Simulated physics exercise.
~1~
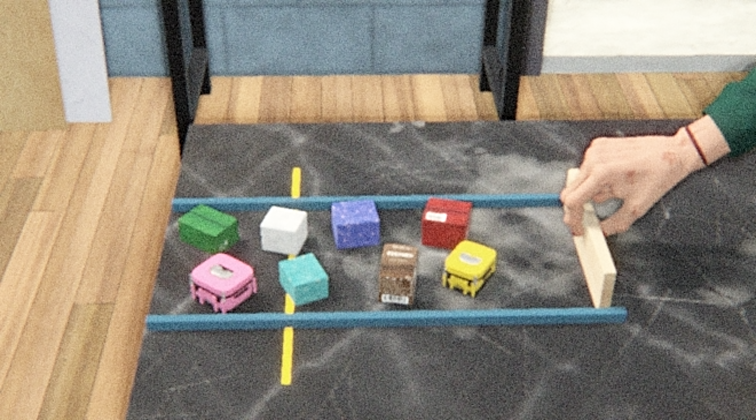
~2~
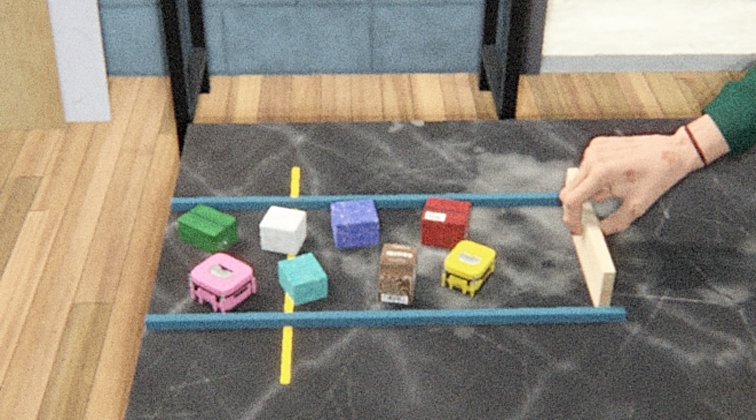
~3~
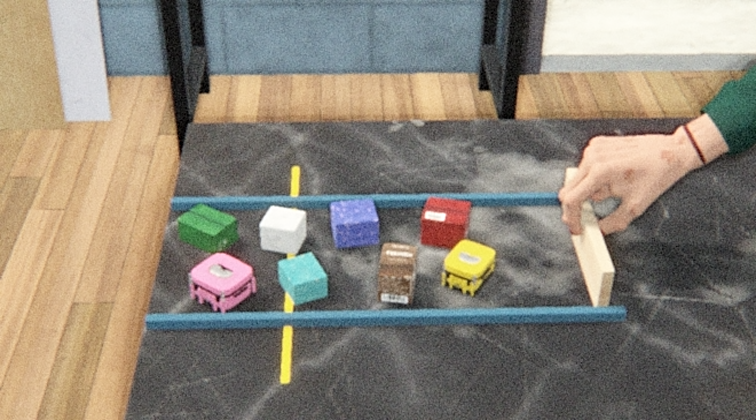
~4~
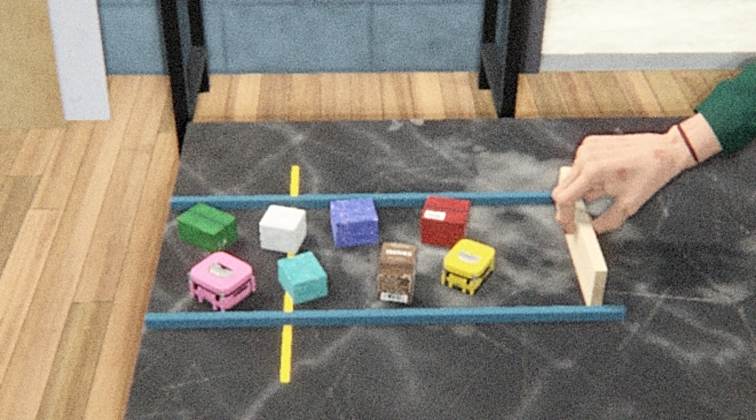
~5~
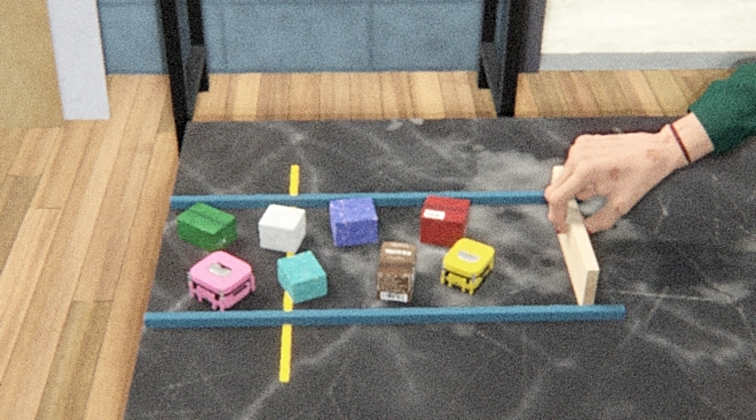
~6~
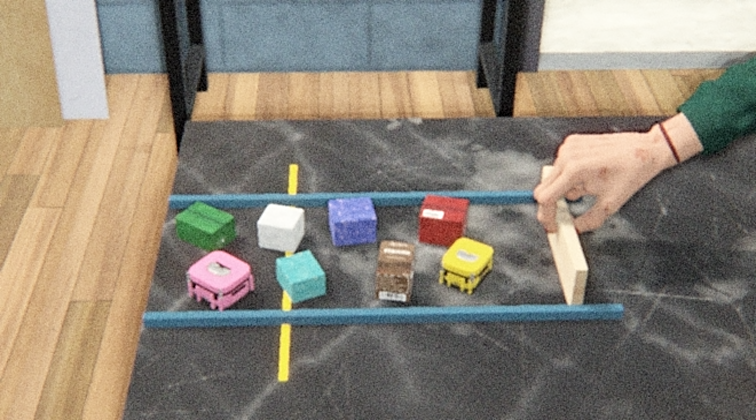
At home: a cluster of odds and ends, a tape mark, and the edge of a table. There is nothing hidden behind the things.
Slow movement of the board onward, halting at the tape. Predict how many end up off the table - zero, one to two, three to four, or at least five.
Count off: Fewer than three, some.
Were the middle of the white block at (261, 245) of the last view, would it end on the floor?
It keeps its place.
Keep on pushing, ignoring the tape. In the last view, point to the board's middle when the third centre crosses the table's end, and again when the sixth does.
I'd say close to (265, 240), then close to (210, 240).
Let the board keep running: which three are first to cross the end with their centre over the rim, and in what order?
Listed earliest first, they are the green box, then the pink case, then the white block.
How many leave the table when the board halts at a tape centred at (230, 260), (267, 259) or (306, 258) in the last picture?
In order, 4, 2 and 1.
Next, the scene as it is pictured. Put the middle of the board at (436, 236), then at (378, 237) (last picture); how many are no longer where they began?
First 3, then 6.
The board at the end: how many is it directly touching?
It touches 2.
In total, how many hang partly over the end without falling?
1 in all.
Soon after, none off yet; green box at rest near (206, 227); pink case at rest near (221, 282); white block at rest near (281, 228).
After that, none off yet; green box at rest near (206, 227); pink case at rest near (221, 282); white block displaced a little near (264, 230).
In the end, the number that fall off is one or two; gone, green box.
